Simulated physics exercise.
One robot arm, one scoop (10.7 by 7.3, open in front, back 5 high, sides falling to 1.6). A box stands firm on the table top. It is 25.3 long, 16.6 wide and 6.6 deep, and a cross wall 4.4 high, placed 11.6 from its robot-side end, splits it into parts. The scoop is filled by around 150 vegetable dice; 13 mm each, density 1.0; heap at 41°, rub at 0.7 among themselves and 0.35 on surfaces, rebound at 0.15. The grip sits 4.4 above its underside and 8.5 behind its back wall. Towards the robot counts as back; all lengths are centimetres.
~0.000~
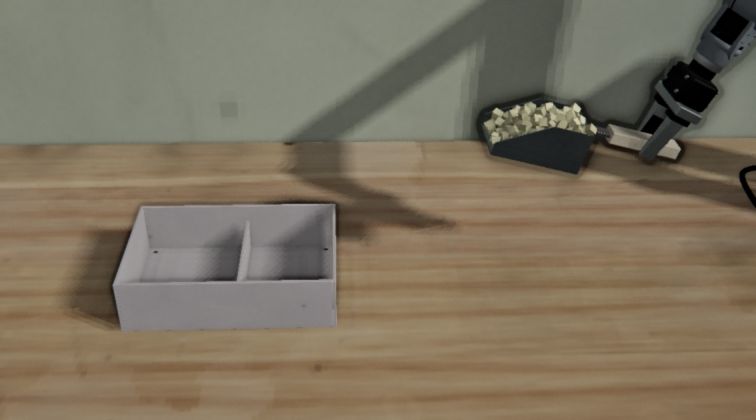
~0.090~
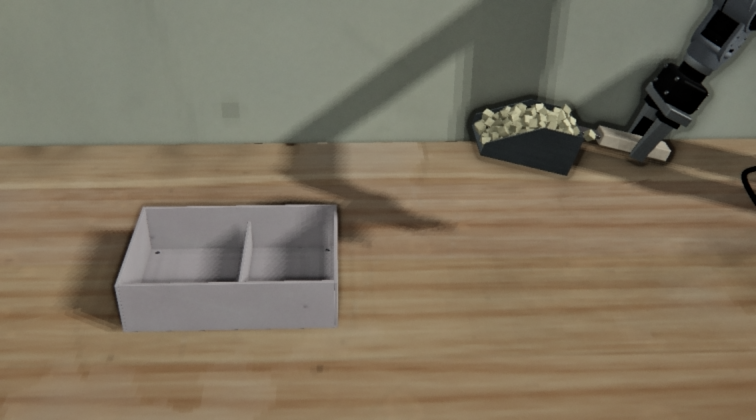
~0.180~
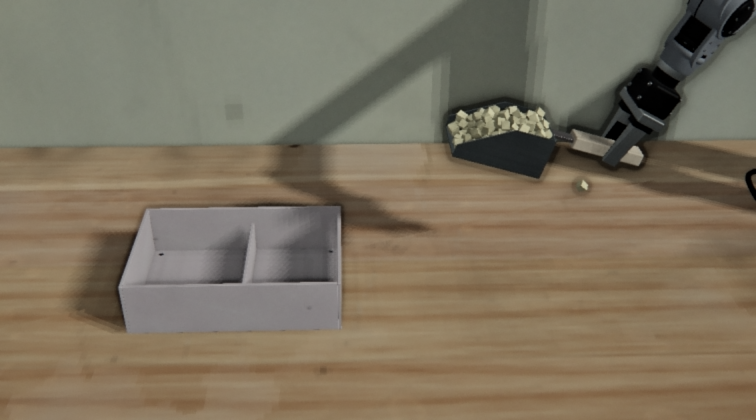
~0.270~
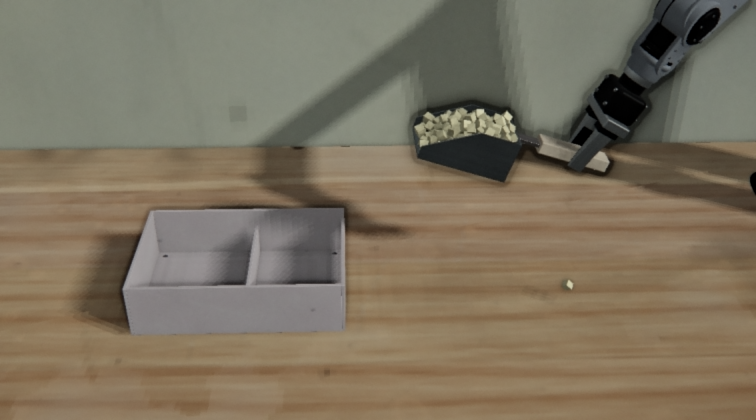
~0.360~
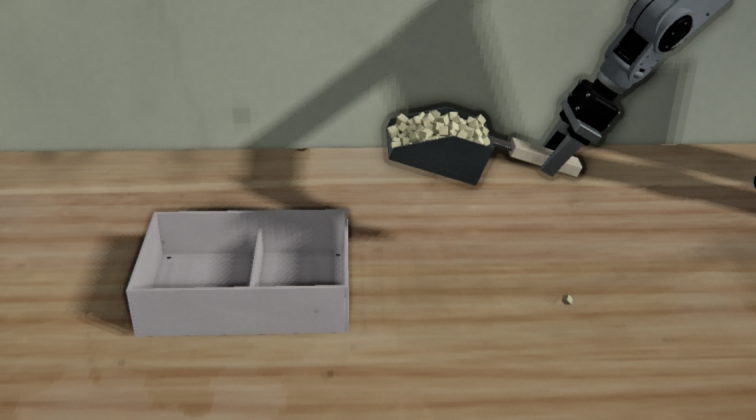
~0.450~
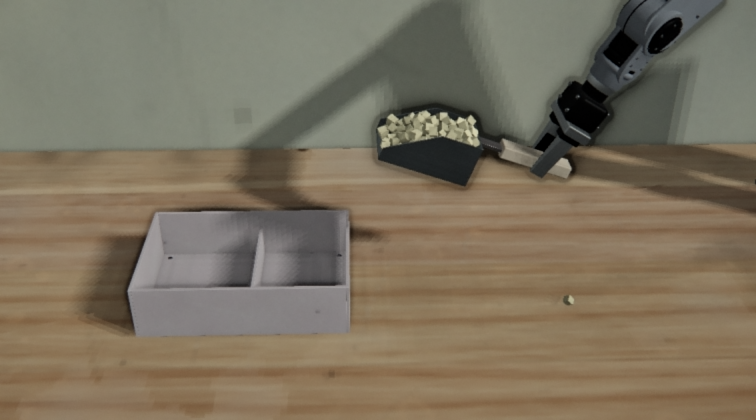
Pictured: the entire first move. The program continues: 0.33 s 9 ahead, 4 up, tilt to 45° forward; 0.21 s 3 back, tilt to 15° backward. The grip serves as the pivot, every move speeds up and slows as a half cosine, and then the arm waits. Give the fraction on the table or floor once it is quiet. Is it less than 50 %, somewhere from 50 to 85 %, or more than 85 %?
It is less than 50 %.
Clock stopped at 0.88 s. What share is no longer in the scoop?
65 %.
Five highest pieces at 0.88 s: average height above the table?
Estimate above table: About 18 centimetres.
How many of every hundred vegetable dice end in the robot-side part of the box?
35 per cent or so.
After 0.67 s, tilted 28° forward, highest piece 18 above the table; 143 on the scoop, 4 in the robot-side part, 1 on the table or floor, 2 in flight or on a rim.
After 0.88 s, tilted 16° forward, highest piece 18 above the table; 53 on the scoop, 42 in the robot-side part, 39 on the table or floor, 16 in flight or on a rim.
After 1.19 s, tilted 15° backward, highest piece 25 above the table; 43 on the table or floor, 40 in the robot-side part, 20 in the far-side part, 3 on the scoop, 44 in flight or on a rim.
After 2.24 s, tilted 15° backward, highest piece 25 above the table; 50 on the table or floor, 49 in the robot-side part, 48 in the far-side part, 3 on the scoop.
At rest, 50 on the table or floor, 49 in the robot-side part, 48 in the far-side part, 3 on the scoop. That is 33 % on the table or floor.
